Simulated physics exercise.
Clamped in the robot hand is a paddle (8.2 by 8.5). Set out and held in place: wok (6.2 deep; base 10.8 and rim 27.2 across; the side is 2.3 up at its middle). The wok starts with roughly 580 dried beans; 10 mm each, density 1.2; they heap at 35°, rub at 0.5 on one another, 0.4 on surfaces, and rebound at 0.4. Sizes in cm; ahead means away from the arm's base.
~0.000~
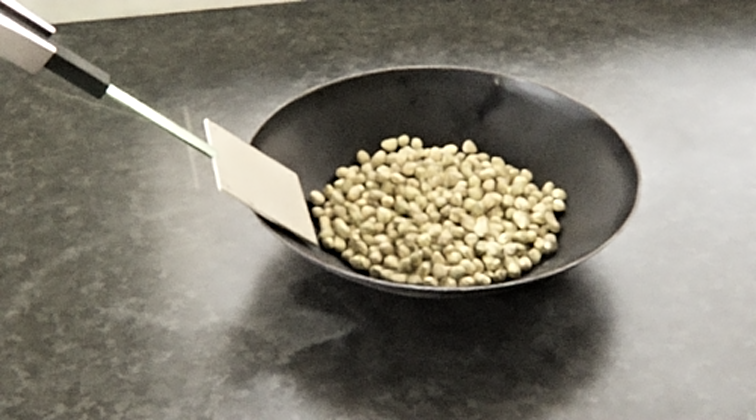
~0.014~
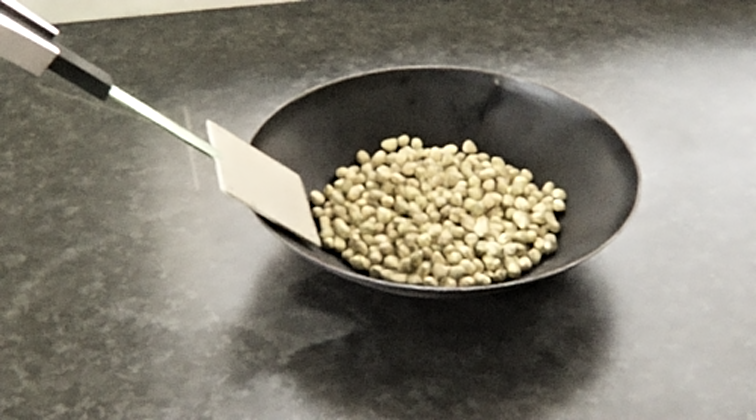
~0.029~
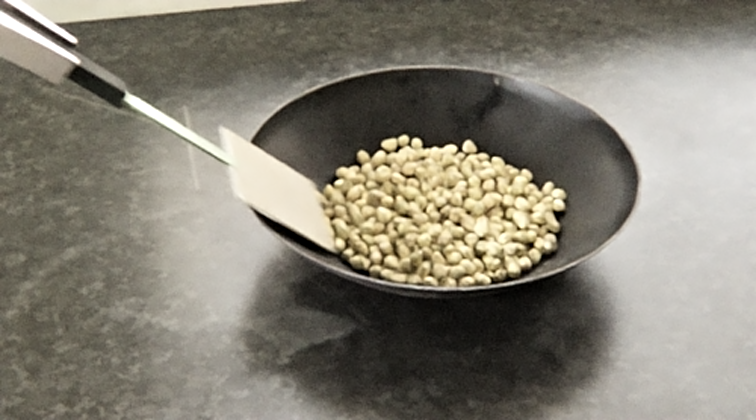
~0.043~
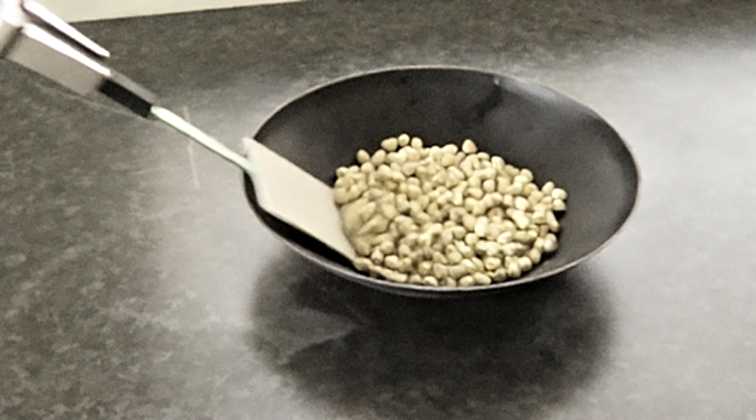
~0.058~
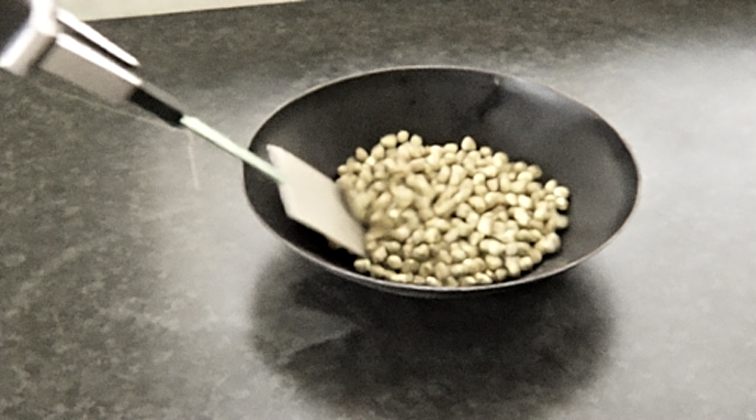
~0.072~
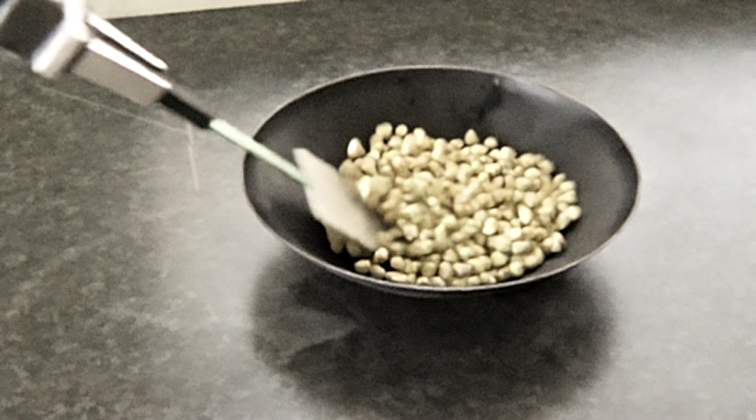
Robot arm holding a flat paddle at the left of a dark wok, then pushing it rightward into the heaped pale beans.
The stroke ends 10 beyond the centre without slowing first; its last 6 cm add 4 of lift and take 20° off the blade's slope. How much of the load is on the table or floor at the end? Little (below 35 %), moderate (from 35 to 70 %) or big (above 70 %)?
Share on the table or floor: Moderate (from 35 to 70 %).
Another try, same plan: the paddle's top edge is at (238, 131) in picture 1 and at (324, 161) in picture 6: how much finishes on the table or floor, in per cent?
Some 45 per cent.
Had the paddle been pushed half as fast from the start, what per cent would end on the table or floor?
In that case some 25 per cent.
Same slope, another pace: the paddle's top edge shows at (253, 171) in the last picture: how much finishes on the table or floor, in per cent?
About 25 per cent.
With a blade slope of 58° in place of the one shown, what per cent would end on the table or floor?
Then about 45 per cent.
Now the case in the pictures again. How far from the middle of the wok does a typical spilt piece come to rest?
Roughly 42 cm.
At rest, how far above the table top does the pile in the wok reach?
Roughly 5.5 cm.
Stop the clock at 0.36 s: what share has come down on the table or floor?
About 20 per cent.
After 0.11 s, sloping 42°, highest piece 9 above the table; 576 in the wok.
After 0.14 s, sloping 37°, highest piece 10 above the table; 575 in the wok, 1 on the blade or in flight.
After 0.36 s, sloping 22°, highest piece 21 above the table; 299 in the wok, 101 on the table or floor, 176 on the blade or in flight.
After 1.41 s, sloping 22°, highest piece 7 above the table; 299 in the wok, 277 on the table or floor.
In the end, 299 in the wok, 277 on the table or floor. That is 48 % on the table or floor.
